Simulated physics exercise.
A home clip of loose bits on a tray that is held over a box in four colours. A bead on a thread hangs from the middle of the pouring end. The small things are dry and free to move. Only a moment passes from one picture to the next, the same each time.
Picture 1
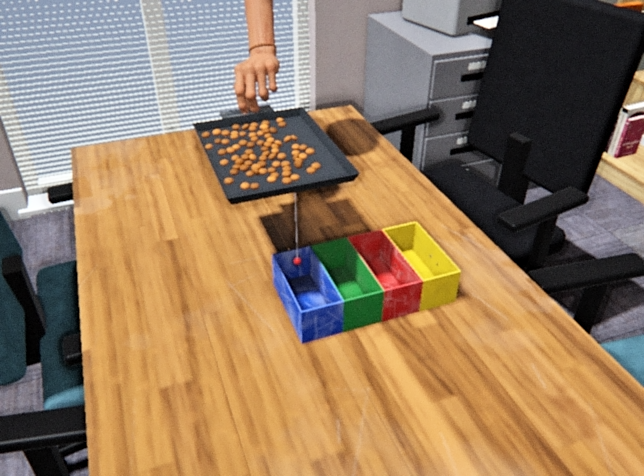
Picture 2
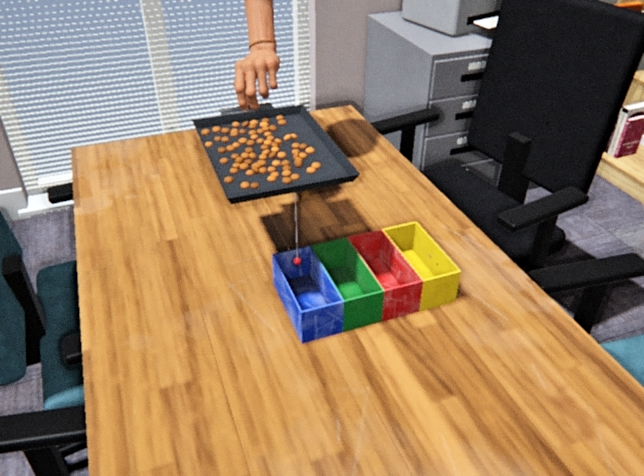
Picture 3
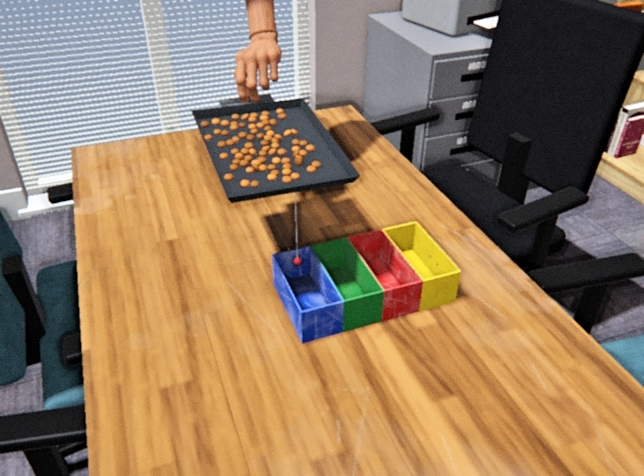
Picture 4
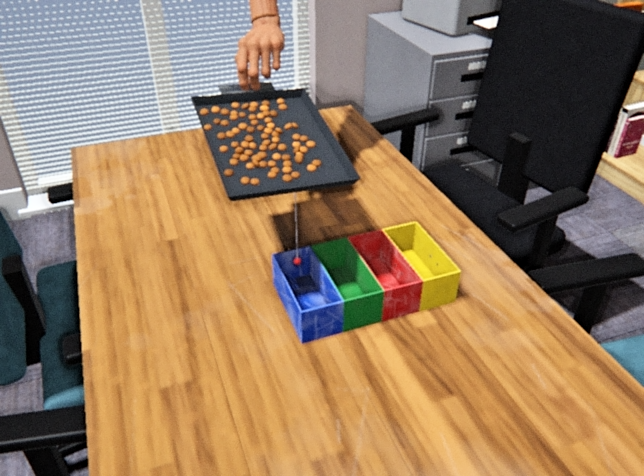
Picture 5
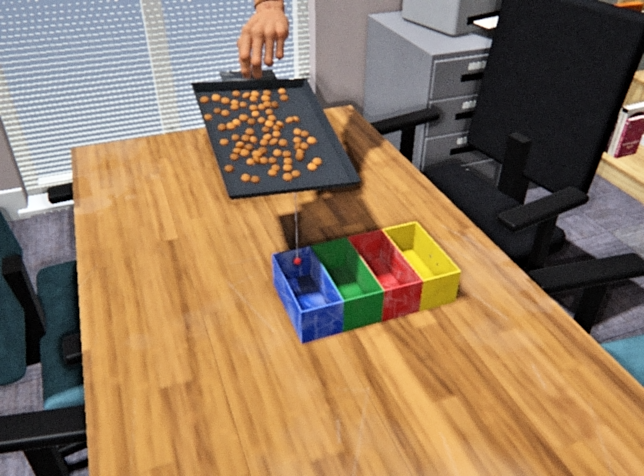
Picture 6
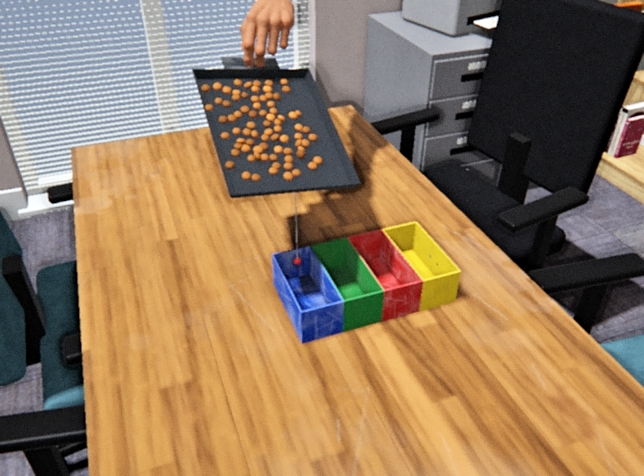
A hand held a dark tray of loose brown bits above a wooden table with a blue, green, red and yellow box, then gradually raised the tray's far end, tilting it toward the box.
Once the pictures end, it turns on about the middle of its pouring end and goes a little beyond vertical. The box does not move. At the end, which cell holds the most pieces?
Most goes to the green cell.
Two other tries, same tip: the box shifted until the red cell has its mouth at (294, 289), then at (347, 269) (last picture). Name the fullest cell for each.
In turn: The cell in yellow; the cell in red.
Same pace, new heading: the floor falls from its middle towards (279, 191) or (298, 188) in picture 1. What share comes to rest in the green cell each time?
Near 0 % and 30 %.
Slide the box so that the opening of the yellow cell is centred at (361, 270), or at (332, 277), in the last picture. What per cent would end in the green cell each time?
Roughly 10 per cent, and 0 per cent.
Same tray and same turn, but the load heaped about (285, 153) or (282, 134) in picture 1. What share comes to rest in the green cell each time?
The first gives 60 %, the second 50 %.
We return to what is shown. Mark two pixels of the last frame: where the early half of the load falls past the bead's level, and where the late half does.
Around (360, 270) and then (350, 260).
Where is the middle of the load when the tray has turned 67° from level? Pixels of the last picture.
Roughly at (331, 188).
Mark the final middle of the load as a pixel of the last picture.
At about (352, 305).
Just after the last frame, tray tipped steeply; roughly two thirds on the tray; roughly a quarter falling or outside the box.
A moment on, tray tipped past a quarter turn; roughly half in the green cell; roughly a quarter in the red cell; about a tenth in the blue cell; about a tenth falling or outside the box.
Further on, tray tipped past a quarter turn; roughly two thirds in the green cell; roughly a quarter in the red cell; about a tenth in the blue cell; about a tenth falling or outside the box.
When it is over, tray tipped past a quarter turn; roughly two thirds in the green cell; roughly a quarter in the red cell; about a tenth in the blue cell; not one in the yellow cell; about a tenth outside the box.
